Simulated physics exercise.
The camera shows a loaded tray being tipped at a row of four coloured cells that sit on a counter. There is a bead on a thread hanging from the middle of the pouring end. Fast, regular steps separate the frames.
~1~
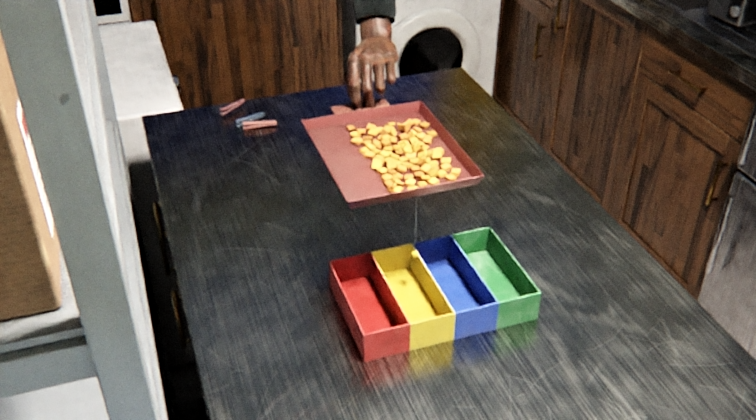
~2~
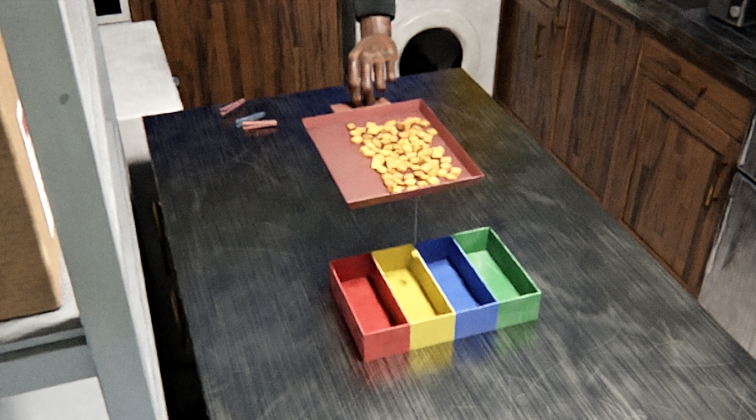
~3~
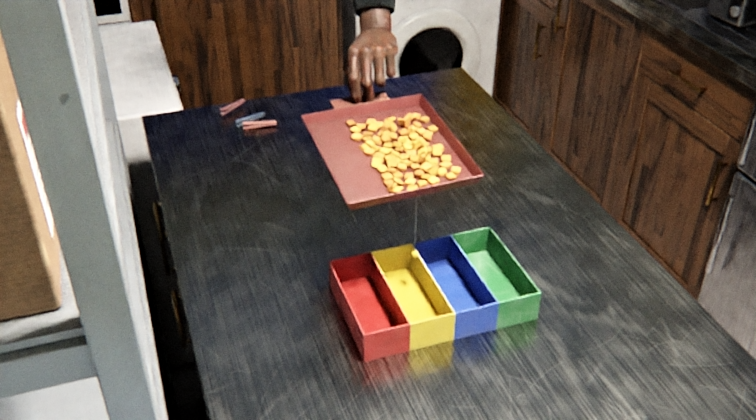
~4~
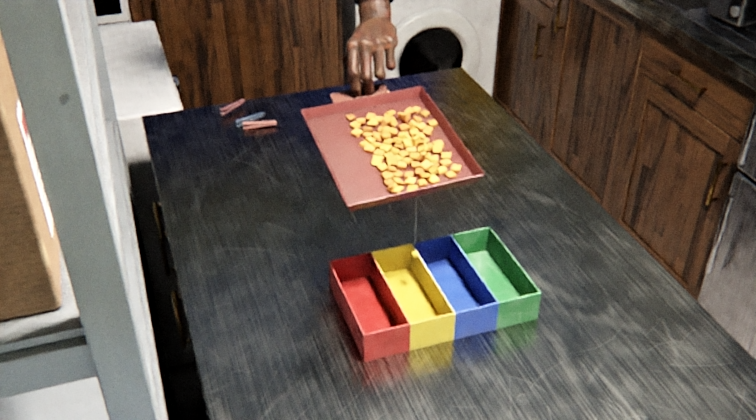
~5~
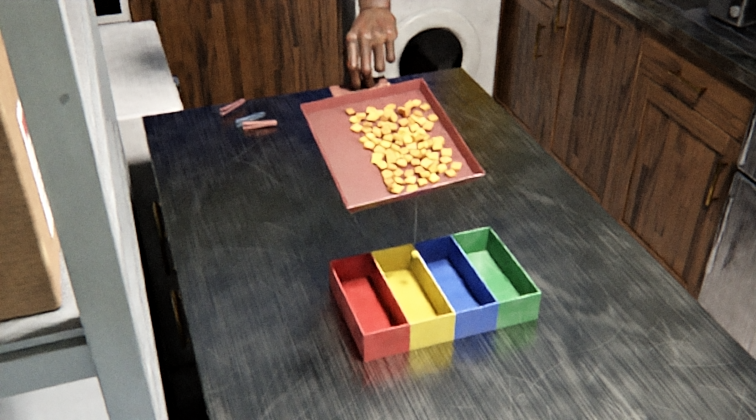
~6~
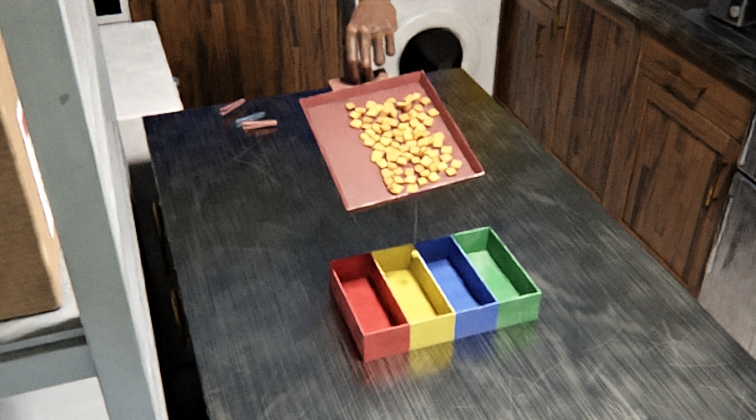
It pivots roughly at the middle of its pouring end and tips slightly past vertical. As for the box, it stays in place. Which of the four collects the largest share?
The red one.
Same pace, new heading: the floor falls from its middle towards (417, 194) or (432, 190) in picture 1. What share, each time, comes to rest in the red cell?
The first comes to 10 %, while the second comes to 0 %.
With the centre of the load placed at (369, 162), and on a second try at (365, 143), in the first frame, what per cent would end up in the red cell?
70 % and 80 %.
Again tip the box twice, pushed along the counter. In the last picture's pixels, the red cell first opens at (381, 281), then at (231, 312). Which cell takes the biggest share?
The first time it is the red one; the second time it is green.
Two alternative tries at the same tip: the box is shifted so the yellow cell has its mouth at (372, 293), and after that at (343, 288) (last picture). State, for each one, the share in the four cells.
About 100% and about 100%.
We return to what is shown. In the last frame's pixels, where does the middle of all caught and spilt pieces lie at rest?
About (372, 307).
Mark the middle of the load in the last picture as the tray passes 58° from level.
Mark it at roughly (384, 184) in the final frame.
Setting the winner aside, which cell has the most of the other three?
Next after the leader comes the yellow one.
Soon after the last picture, tray tipped steeply; nearly all on the tray; a stray few in the red cell; a small part falling or outside the box.
A little later, tray tipped right over; a small part on the tray; about half in the red cell; about a quarter in the yellow cell; about a quarter falling or outside the box.
Later still, tray tipped past a quarter turn; about two thirds in the red cell; about a quarter in the yellow cell; a small part falling or outside the box.
At rest, tray tipped past a quarter turn; about two thirds in the red cell; about a quarter in the yellow cell; none in the blue cell; none in the green cell; a small part outside the box.
